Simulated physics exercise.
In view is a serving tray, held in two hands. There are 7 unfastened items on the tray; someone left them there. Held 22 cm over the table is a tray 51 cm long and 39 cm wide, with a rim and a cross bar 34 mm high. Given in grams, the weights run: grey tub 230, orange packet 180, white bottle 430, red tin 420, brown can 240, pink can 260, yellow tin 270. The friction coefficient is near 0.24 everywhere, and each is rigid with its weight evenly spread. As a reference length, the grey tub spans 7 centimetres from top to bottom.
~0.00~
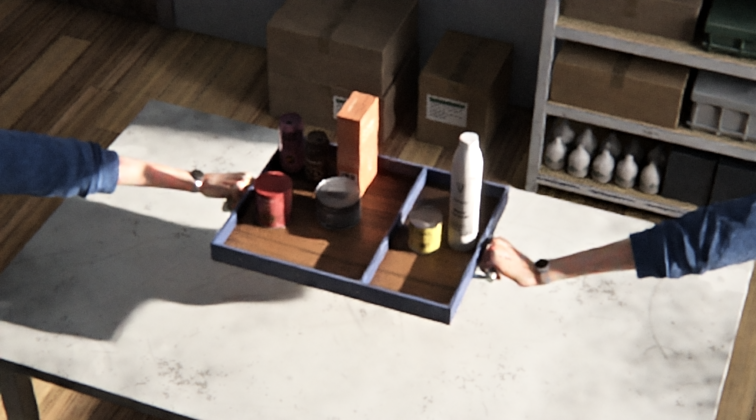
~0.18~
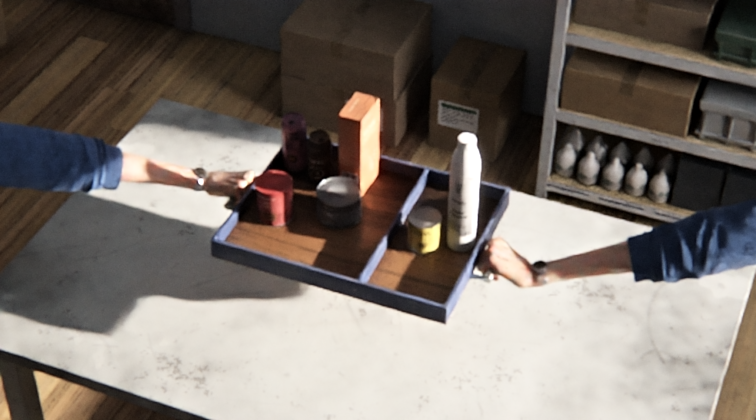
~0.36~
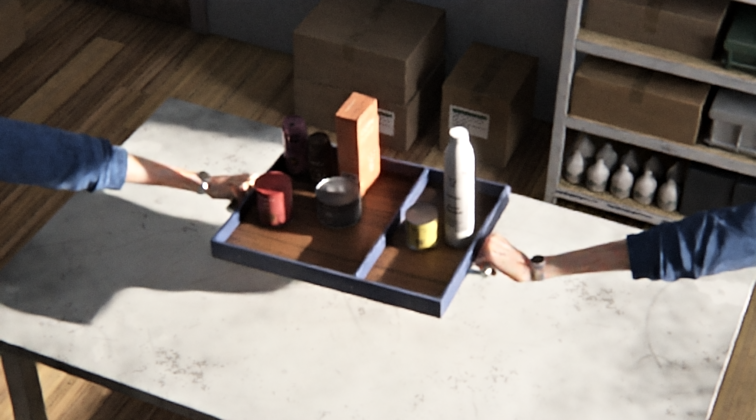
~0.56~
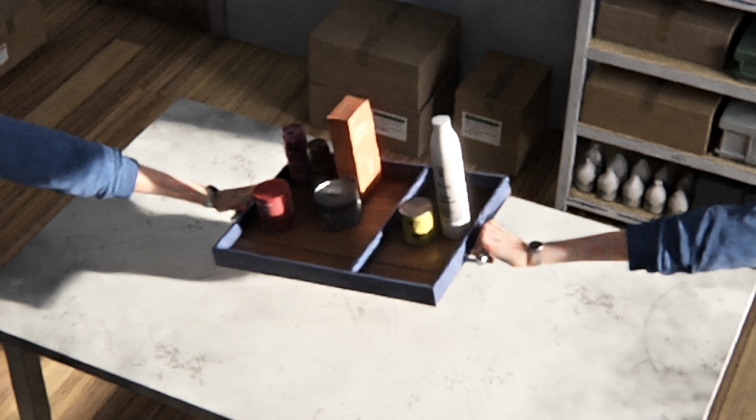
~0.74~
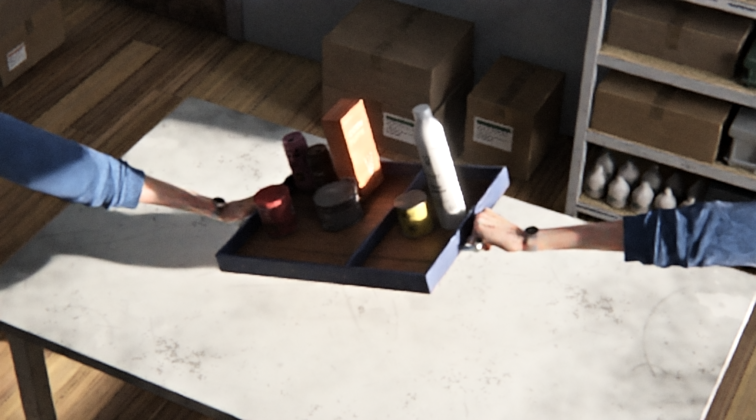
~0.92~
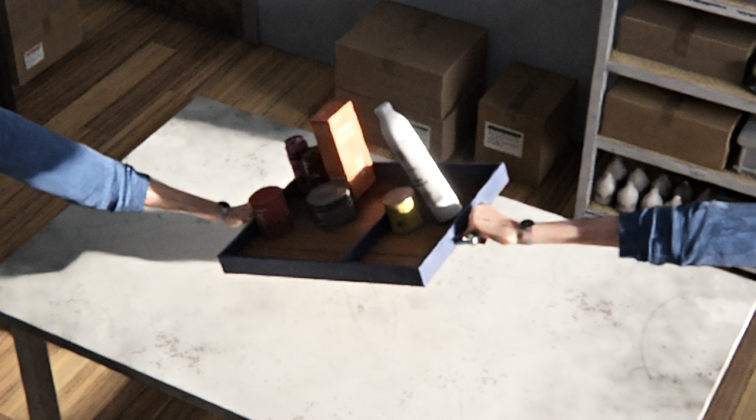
A tray of containers held by two hands tilts left, and the white bottle leans left.
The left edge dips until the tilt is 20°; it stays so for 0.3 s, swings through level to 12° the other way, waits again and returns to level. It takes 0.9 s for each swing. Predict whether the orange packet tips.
It never tips.
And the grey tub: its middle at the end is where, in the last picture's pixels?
End point: Approx. (299, 182).
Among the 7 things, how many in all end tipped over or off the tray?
The tally is 1.
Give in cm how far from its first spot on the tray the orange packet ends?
6 cm.
After 1.12 s, tray tilted 20°, left edge down; orange packet moved 6 cm near (334, 150); white bottle on its side; grey tub moved 8 cm.
After 1.32 s, tray tilted 20°, left edge down; orange packet moved 7 cm near (333, 148); white bottle on its side; grey tub moved 11 cm.
After 2.12 s, tray tilted 11°, right edge down; orange packet moved 7 cm near (351, 128); white bottle on its side; grey tub moved 12 cm.
After 3.42 s, tray level; orange packet moved 7 cm near (342, 134); white bottle on its side; grey tub moved 12 cm.
In the end (5.0 s), toppled on the tray, white bottle; not toppled but over 5 cm from the start, grey tub and orange packet; the other 4 under 5 cm from the start. In the last view, orange packet near (347, 135).
